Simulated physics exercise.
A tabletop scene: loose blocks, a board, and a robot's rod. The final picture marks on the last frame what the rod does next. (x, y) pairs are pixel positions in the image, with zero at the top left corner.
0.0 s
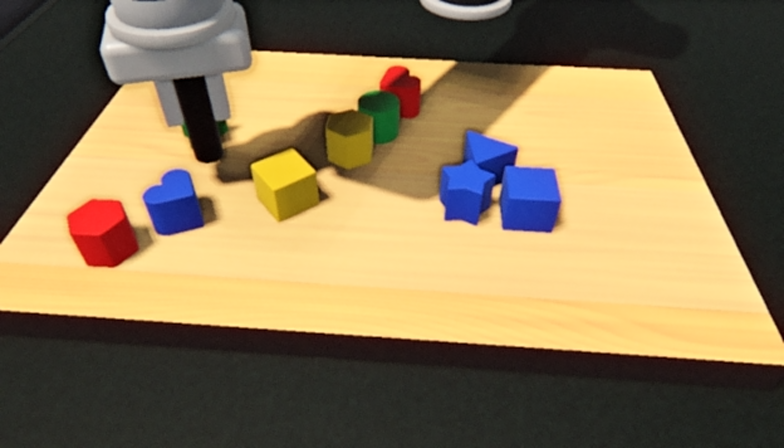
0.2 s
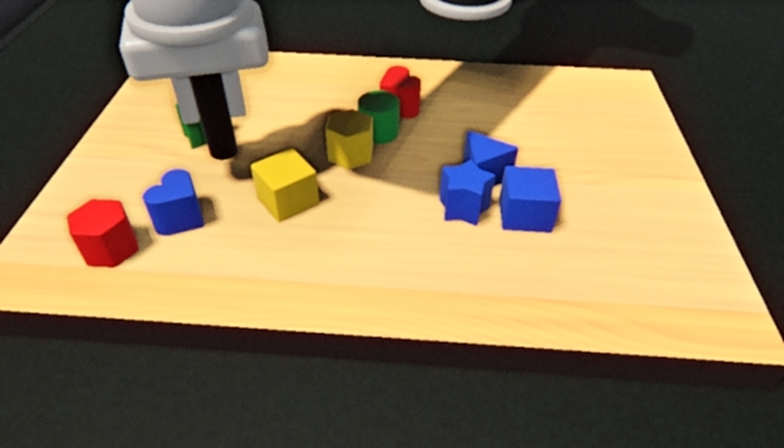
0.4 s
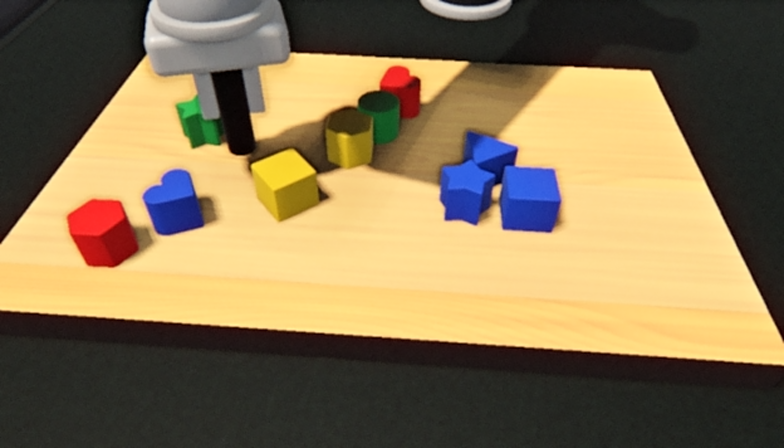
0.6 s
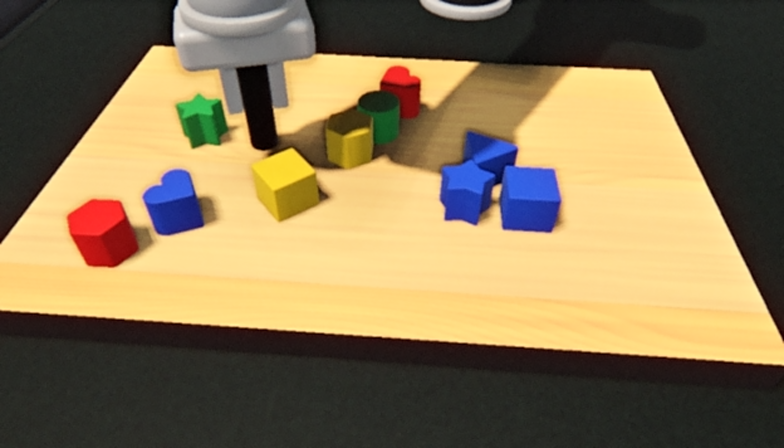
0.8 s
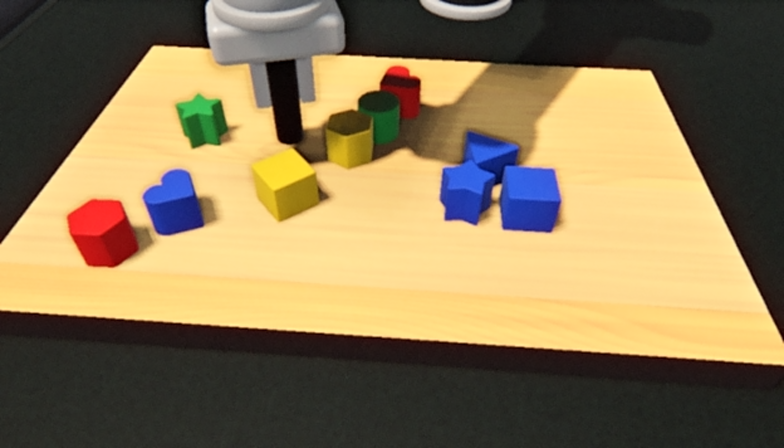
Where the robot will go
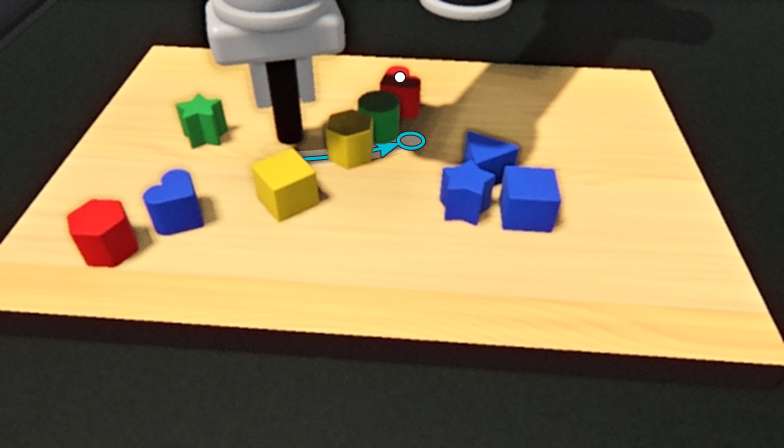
Robot arm with a black rod gliding right behind a yellow cube, uncovering a green star among unmoving coloured blocks.
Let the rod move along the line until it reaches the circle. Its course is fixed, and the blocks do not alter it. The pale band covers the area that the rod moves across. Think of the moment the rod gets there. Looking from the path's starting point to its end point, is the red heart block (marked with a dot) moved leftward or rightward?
Answer: Left.
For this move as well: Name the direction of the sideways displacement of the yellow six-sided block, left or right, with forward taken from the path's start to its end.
It goes right.
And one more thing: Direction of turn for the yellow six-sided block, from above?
If we look at it from overhead, the yellow six-sided block pivots clockwise.
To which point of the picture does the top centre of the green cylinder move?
If I read the scene right, the answer is (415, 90).
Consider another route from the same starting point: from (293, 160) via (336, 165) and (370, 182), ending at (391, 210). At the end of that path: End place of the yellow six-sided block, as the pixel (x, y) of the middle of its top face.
Around (379, 123).
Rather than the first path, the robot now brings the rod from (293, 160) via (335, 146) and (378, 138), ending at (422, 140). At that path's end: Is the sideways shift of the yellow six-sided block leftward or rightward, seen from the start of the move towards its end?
Answer: Rightward.
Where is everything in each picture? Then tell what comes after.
In the first picture, rod tip at (210, 156); block tops, yellow square at (283, 168); yellow six-sided block at (349, 122); green cylinder at (378, 100); red heart block at (400, 77).
In the second picture, rod at (224, 152); blocks unchanged.
In the third picture, rod at (243, 148); blocks unchanged.
In the fourth picture, rod at (265, 143); blocks unchanged.
In the fifth picture, rod at (290, 138); yellow square at (283, 168); yellow six-sided block at (349, 122); green cylinder at (378, 100); red heart block at (400, 77).
Path on the board, from (293, 160) by way of (355, 154) to (411, 141); the dot is on the red heart block.
On the path given first. One third of the way, rod at (333, 134); yellow six-sided block at (369, 120); green cylinder at (386, 97).
Two thirds of the way, rod at (375, 128); yellow six-sided block at (410, 118); green cylinder at (408, 93); red heart block at (401, 72).
At the end, rod at (412, 119); yellow square in place; yellow six-sided block at (448, 115), turned 30° clockwise; green cylinder at (414, 90); red heart block at (402, 70).
